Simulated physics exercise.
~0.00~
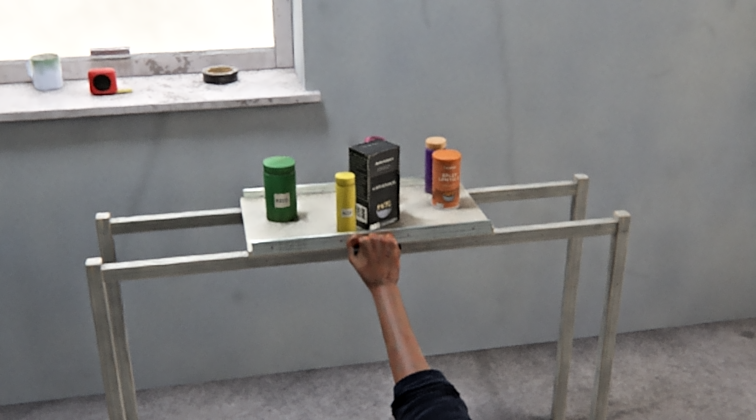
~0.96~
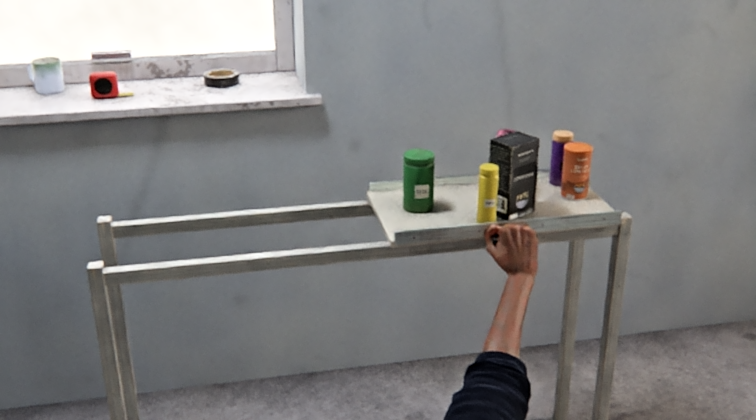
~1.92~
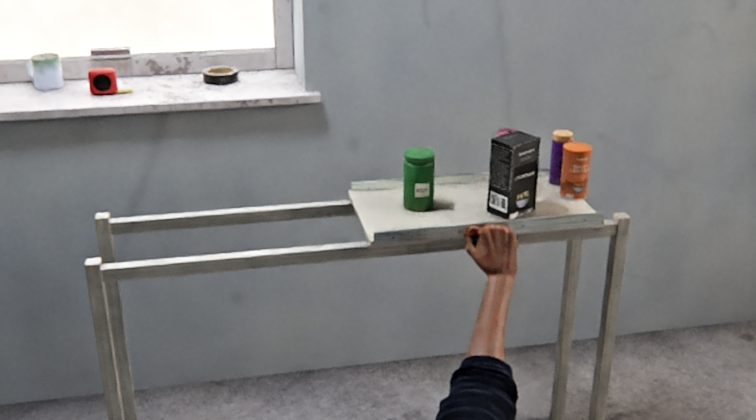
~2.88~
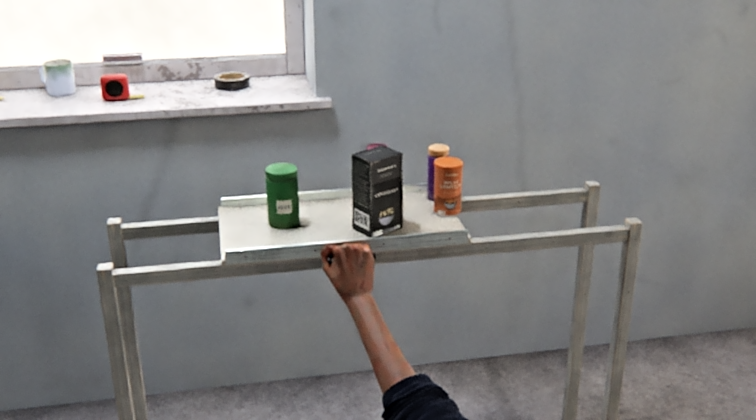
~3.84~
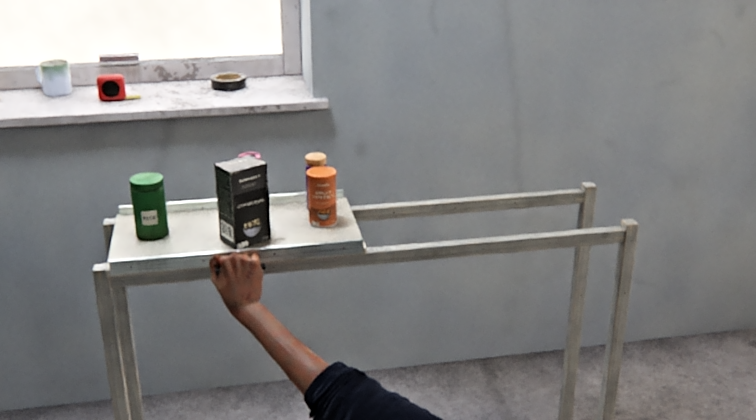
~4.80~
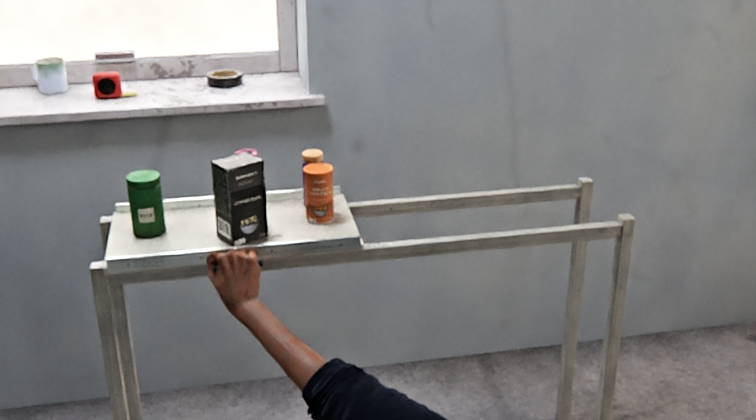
A tray of containers on a metal rack was pushed by a hand to the right end, where the yellow shaker tipped and went off the tray, then was moved left to the other end with the green jar, black carton and orange tin still upright.
